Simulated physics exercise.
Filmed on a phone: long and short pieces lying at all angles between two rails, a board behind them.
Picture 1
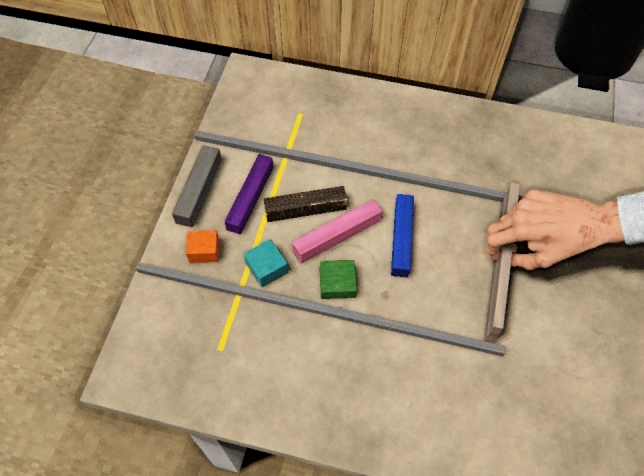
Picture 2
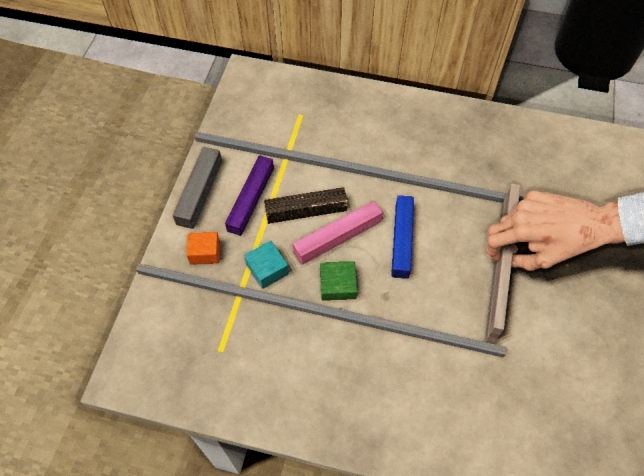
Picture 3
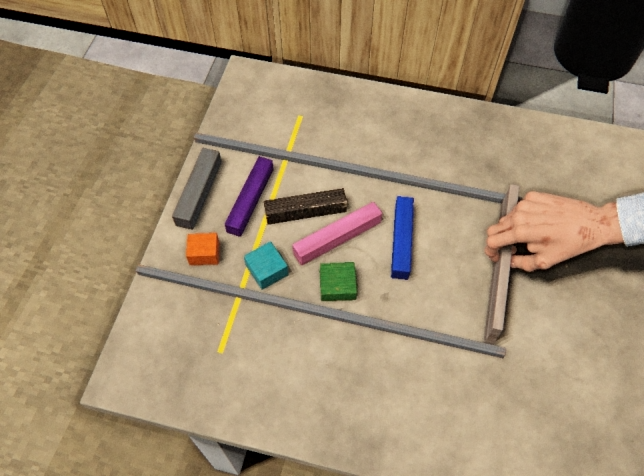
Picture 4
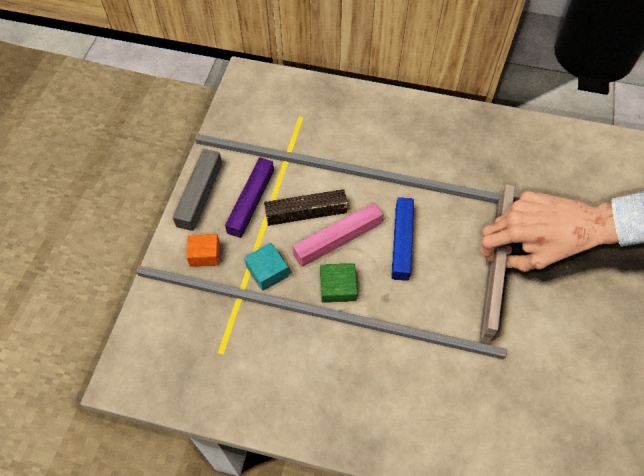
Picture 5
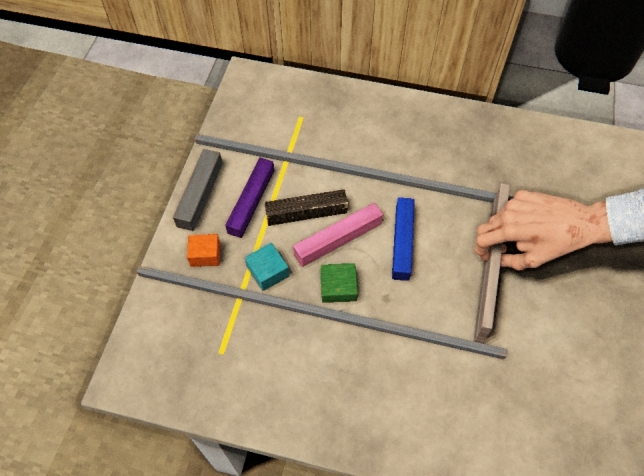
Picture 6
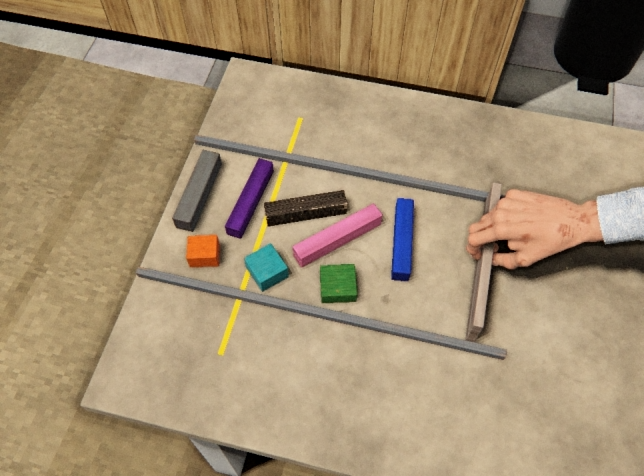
A hand reaches in from the right to grip an upright wooden board laid across two grey rails on a mottled tabletop, seen from above at an angle, with wooden cabinets behind. Between the rails lie grey, purple, dark speckled, pink and blue sticks and orange, turquoise and green blocks, with a yellow tape line toward the left. The hand slides the board slightly left, while the pieces stay still.
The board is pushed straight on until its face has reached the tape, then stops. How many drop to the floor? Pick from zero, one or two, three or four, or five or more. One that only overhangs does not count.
As it turns out, the number that fall off is zero.
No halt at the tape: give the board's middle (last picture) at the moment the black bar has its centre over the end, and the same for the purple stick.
Near (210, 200) and (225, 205).
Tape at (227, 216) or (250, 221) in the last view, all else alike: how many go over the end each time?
In that order 2 and 0.
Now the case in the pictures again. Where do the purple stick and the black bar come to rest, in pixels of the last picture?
The purple stick stops around (212, 188); the black bar around (234, 181).
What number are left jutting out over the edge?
Overhanging: 0.
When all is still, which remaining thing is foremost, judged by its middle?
The grey stick ends nearest.
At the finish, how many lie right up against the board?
In contact: 2.
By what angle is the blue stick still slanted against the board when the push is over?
About 0°.
Soon after, none off yet; grey stick at rest near (198, 190); orange block at rest near (203, 251); purple stick at rest near (250, 198).
In the end, the number that fall off is zero.
